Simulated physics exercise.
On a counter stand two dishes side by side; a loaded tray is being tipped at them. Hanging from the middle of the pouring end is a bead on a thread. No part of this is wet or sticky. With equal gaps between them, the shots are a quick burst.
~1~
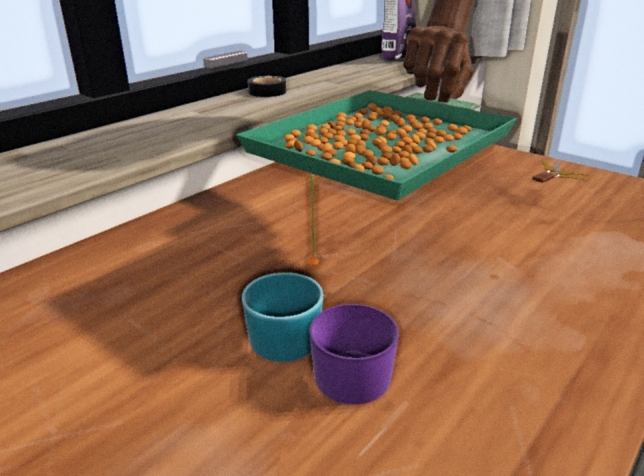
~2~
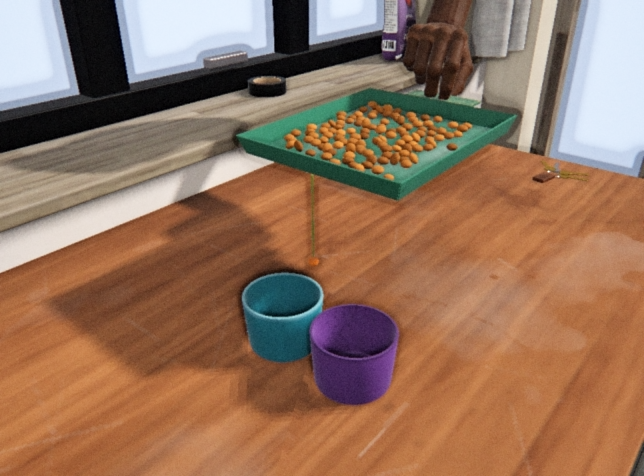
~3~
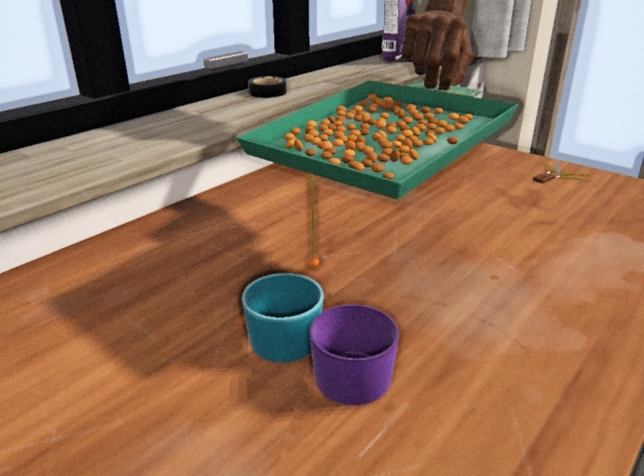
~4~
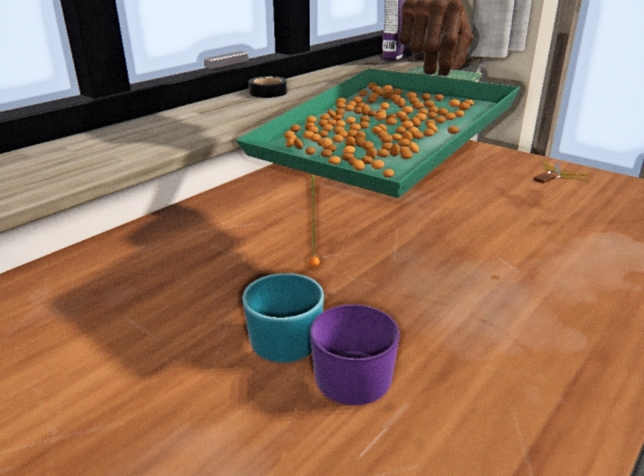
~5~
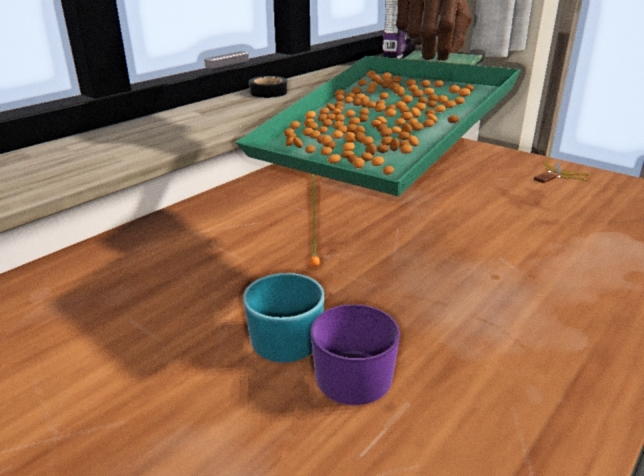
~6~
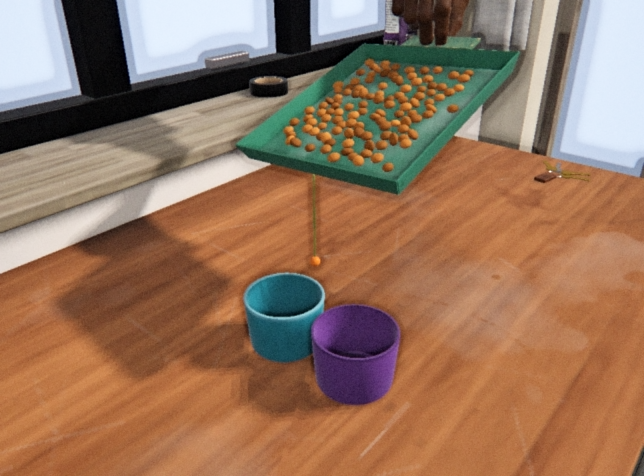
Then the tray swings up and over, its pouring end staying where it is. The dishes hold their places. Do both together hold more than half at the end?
I expect the catch to be short of a majority.
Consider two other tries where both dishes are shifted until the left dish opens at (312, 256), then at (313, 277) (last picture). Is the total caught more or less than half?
For the two tries in order: Not as much as half, not as much as half.
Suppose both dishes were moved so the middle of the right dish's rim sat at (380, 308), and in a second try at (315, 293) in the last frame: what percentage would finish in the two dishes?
Near 10 % and 70 %.
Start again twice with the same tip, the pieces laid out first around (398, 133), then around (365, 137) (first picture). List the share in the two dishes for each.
In order, about 40 and 30 in a hundred.
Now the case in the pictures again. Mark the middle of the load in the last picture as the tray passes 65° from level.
Somewhere near pixel (283, 154).
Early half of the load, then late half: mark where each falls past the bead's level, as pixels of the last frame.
Around (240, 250) first; around (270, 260) second.
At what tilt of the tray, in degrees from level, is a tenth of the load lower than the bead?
Roughly 75 degrees.
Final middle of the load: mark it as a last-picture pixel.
(242, 314).
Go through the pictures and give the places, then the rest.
Corners of the pouring end at (245, 134) and (399, 179), level; middle of the load at (364, 137), bits of cat kibble; left dish at (256, 332); right dish at (327, 373); bead on its thread at (313, 261), in the first frame.
Corners of the pouring end at (245, 135) and (399, 179), level; middle of the load at (364, 136), in the second frame.
Corners of the pouring end at (245, 136) and (398, 179), tipped barely, lowest at the left corner; middle of the load at (364, 132), in the third frame.
Corners of the pouring end at (244, 138) and (397, 177), tipped a little, lowest at the left corner; middle of the load at (364, 125), in the fourth frame.
Corners of the pouring end at (244, 140) and (396, 176), tipped a little, lowest at the left corner; middle of the load at (363, 118), in the fifth frame.
Corners of the pouring end at (243, 142) and (395, 175), tipped clearly, lowest at the left corner; middle of the load at (362, 112); left dish at (257, 332); right dish at (328, 373), in the sixth frame.
Soon, tray tipped steeply; nearly all on the tray; a small part in the air.
A while on, tray tipped past a quarter turn; about a quarter on the tray; about a quarter in the left dish; about a third outside both; about a quarter in the air.
Towards the end, tray tipped past a quarter turn; a stray few in the right dish; about a third in the left dish; about two thirds outside both.
Finally, tray tipped past a quarter turn; a stray few in the right dish; about a third in the left dish; about two thirds outside both.
